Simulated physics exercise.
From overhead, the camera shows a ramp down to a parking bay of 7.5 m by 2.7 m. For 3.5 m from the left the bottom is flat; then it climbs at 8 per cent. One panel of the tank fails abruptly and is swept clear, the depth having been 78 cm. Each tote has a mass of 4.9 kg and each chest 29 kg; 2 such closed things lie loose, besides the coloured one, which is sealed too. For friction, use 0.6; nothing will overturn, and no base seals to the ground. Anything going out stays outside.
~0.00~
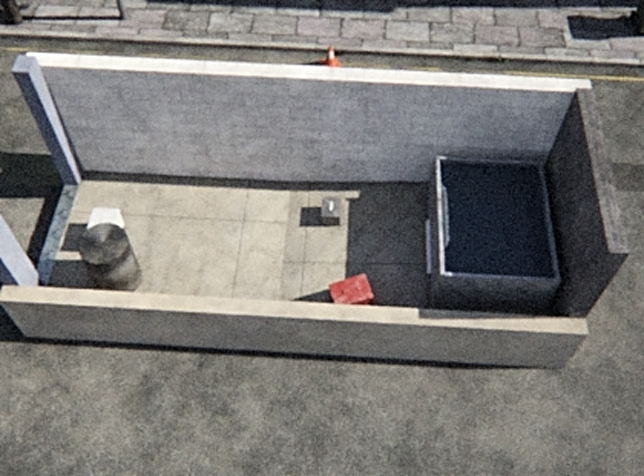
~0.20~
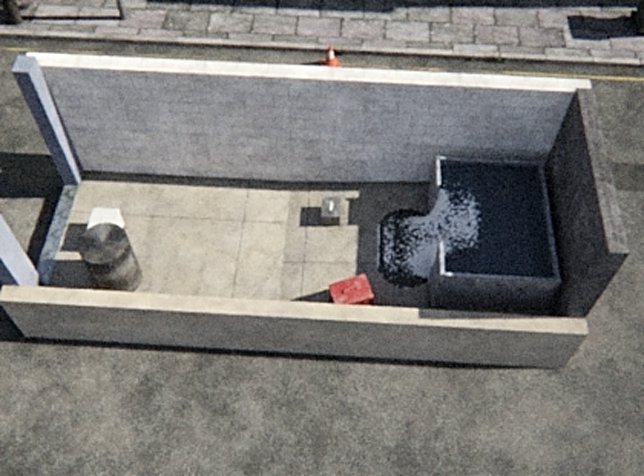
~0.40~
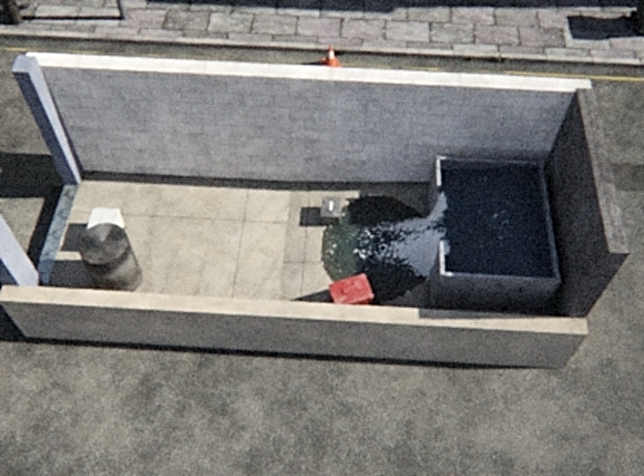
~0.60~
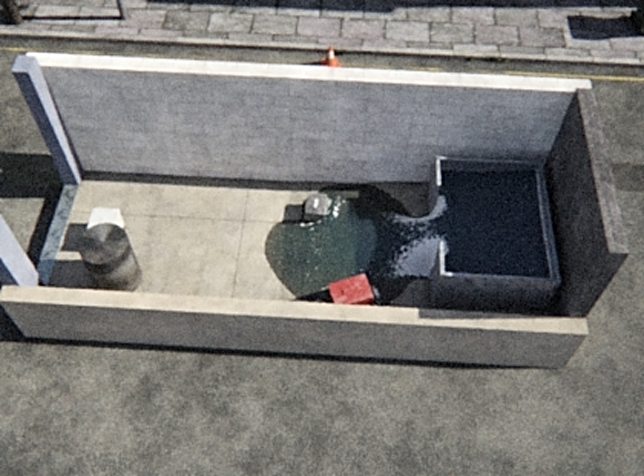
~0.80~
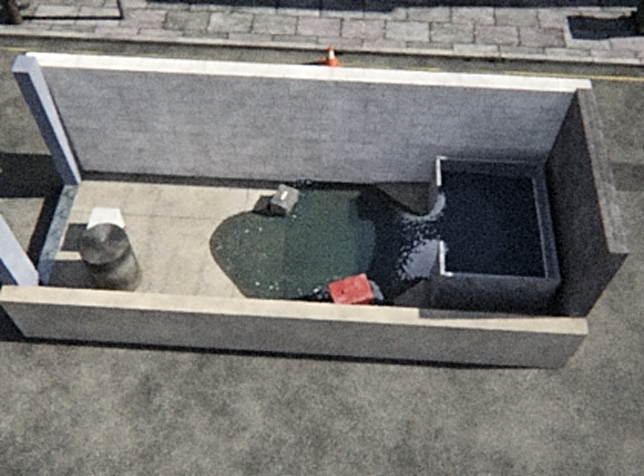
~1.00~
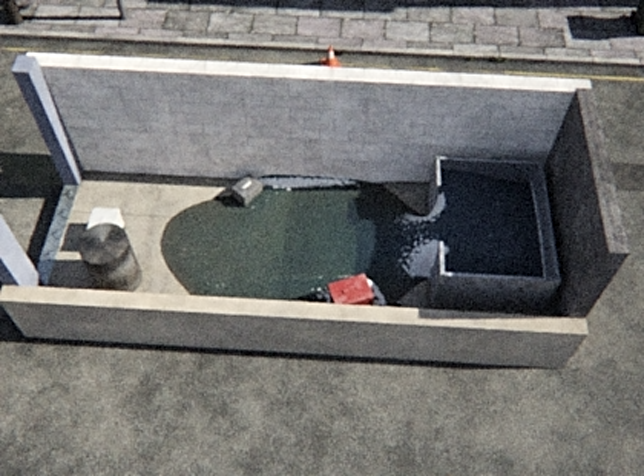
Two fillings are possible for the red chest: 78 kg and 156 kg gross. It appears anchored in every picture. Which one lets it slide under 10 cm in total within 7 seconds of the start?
It is going to be fine at the low value.
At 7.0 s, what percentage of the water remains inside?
Around 46 % of the water.
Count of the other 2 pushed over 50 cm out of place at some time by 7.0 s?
The tally stands at 2.
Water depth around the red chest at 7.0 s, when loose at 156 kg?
About 5 cm.
After 1.4 s the red chest would be 0 cm from its start with 78 kg and 0 cm from its start with 156 kg; 10 cm of water round it then.
After 3.1 s the red chest would be 0 cm from its start with 78 kg and 0 cm from its start with 156 kg; 8 cm of water round it then.
After 4.9 s the red chest would be 0 cm from its start with 78 kg and 0 cm from its start with 156 kg; 5 cm of water round it then.
After 7.0 s the red chest would be 0 cm from its start with 78 kg and 0 cm from its start with 156 kg; 5 cm of water round it then.
